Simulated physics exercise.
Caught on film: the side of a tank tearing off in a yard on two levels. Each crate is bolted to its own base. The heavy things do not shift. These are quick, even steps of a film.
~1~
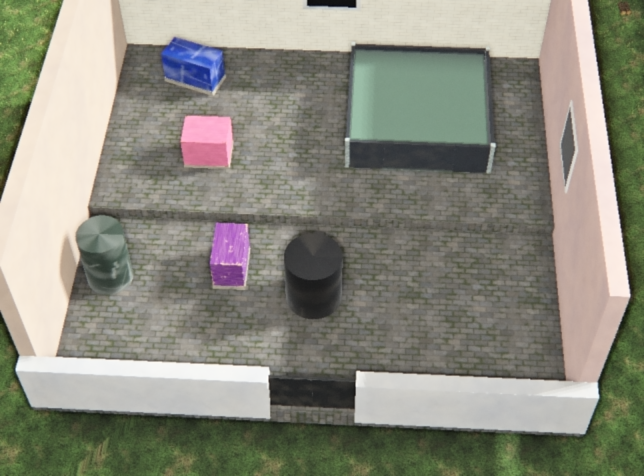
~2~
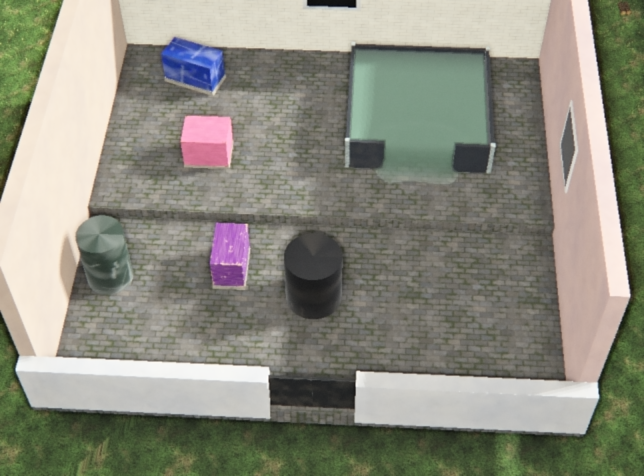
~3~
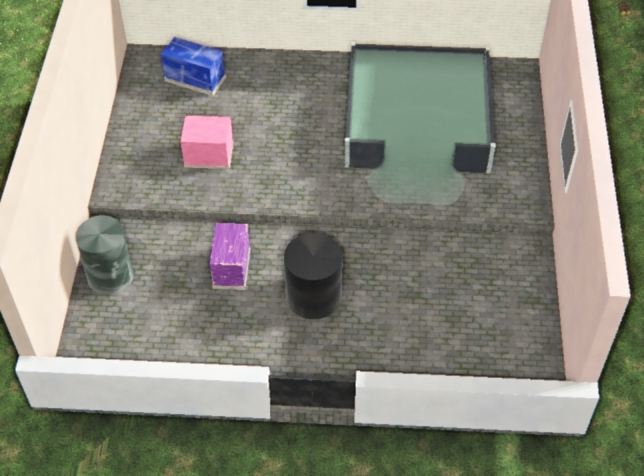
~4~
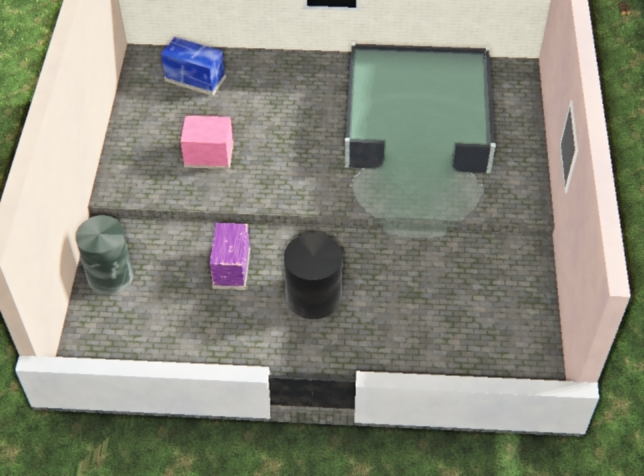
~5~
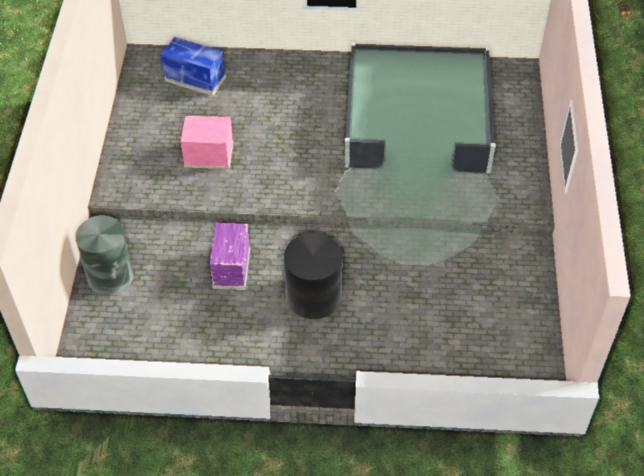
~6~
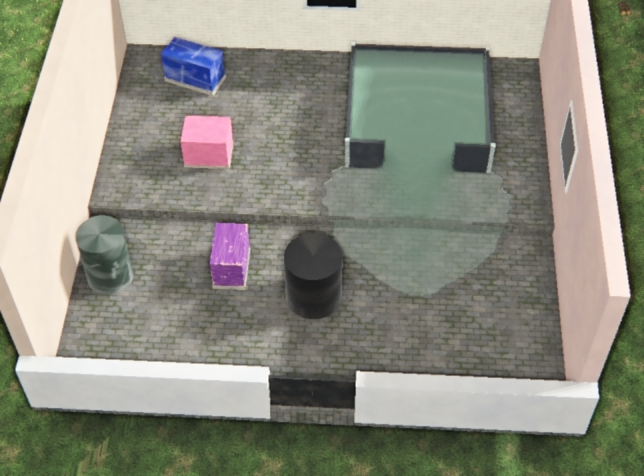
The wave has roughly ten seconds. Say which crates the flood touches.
The blue crate keeps dry; the pink crate keeps dry; the purple crate is soaked.
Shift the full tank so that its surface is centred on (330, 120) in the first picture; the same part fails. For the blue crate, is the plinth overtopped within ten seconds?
The blue crate is spared.
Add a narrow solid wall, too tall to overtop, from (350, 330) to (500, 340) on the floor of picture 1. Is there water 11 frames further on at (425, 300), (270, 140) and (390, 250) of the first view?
One after the other: Covered, clear, covered.
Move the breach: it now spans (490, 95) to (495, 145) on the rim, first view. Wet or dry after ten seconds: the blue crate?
Then: Blue crate is wetted.
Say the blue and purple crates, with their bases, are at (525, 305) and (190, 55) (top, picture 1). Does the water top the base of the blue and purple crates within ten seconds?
One by one: Blue is wetted; purple keeps dry.
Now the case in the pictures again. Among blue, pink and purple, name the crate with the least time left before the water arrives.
That is the crate marked purple.
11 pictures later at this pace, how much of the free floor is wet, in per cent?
Near 35 in a hundred.
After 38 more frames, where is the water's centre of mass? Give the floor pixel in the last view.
Close to (387, 255).
A moment on, water covers 25 % of the floor; the blue crate not reached, the pink crate not reached, the purple crate not reached.
Next, water covers 35 % of the floor; the blue crate not reached, the pink crate not reached, the purple crate water round its plinth.
Then, water covers 40 % of the floor; the blue crate not reached, the pink crate not reached, the purple crate water round its plinth.
Later, water covers 50 % of the floor; the blue crate not reached, the pink crate not reached, the purple crate water round its plinth.
In the end, water covers 55 % of the floor; the blue crate stayed above the water, the pink crate stayed above the water, the purple crate was topped.
